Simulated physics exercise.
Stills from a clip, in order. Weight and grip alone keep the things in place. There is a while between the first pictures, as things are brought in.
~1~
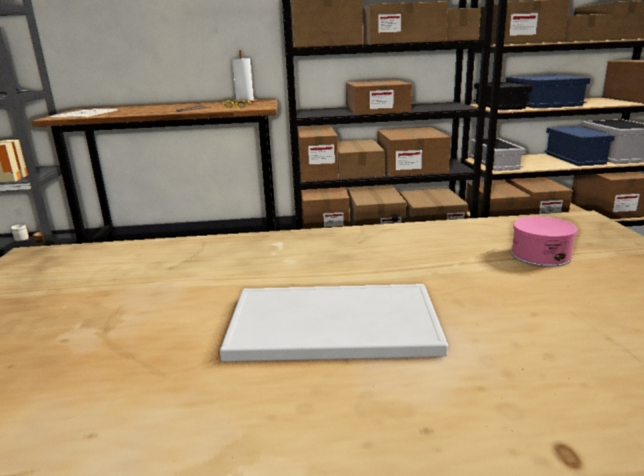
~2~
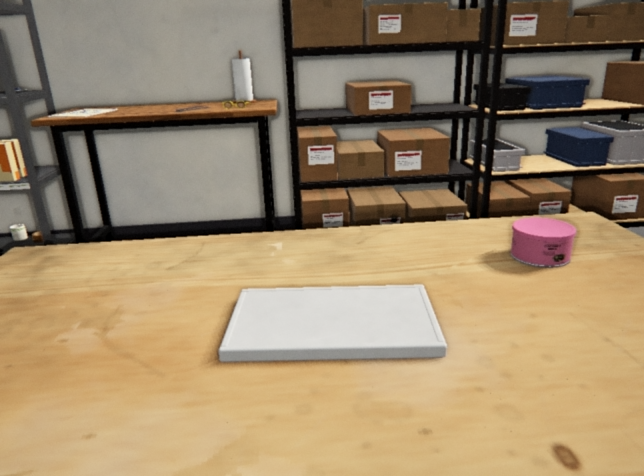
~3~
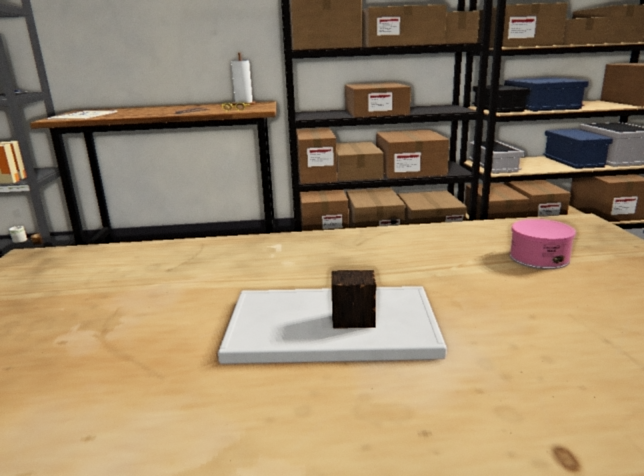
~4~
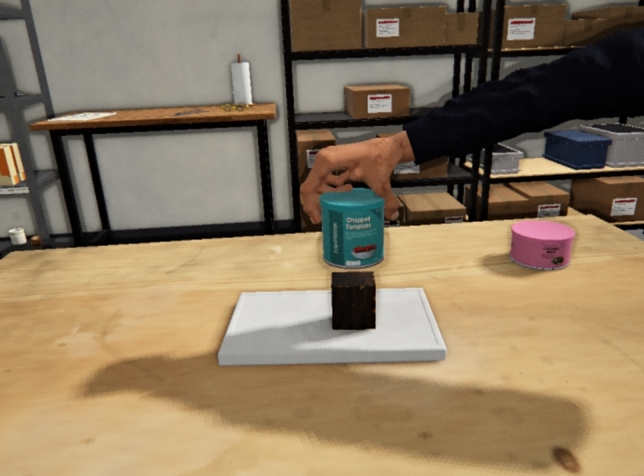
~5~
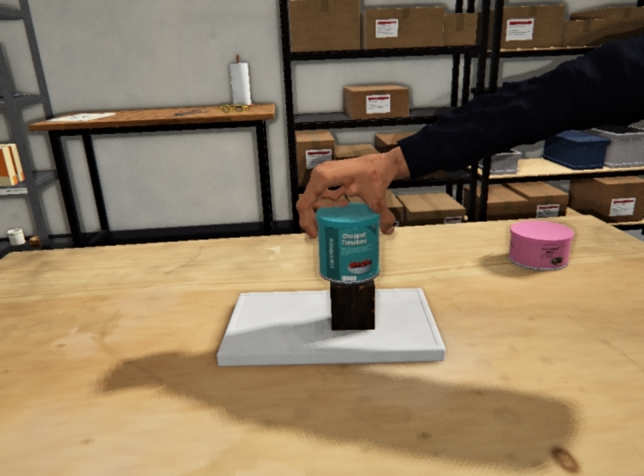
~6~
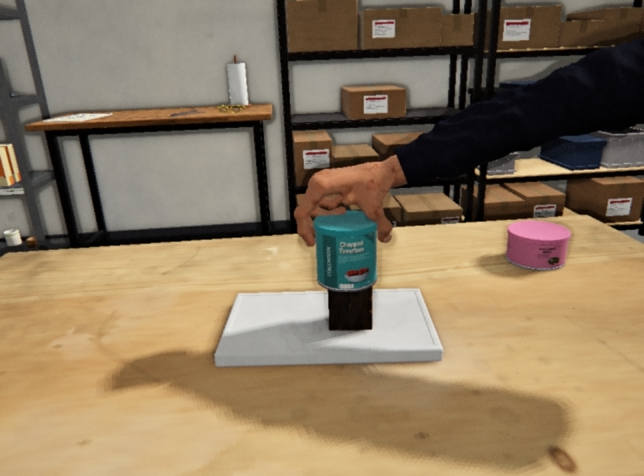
We see a white tray and a pink tub on a wooden table; a dark block appears on the tray, then a hand reaches in from the right and lowers a turquoise pot onto the block, still holding it.
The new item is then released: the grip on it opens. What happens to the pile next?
Nothing falls.
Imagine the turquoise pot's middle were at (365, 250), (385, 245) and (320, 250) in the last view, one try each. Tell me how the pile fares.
Result per try: First still standing, second toppled, third toppled.
Then, 0.70 s after the last picture, nothing has stirred.
Then, 1.50 s after the last picture, turquoise pot resting near (346, 251).
At rest, all 4 in place. Seen from the same camera at the end, turquoise pot near (346, 251). The pile holds.
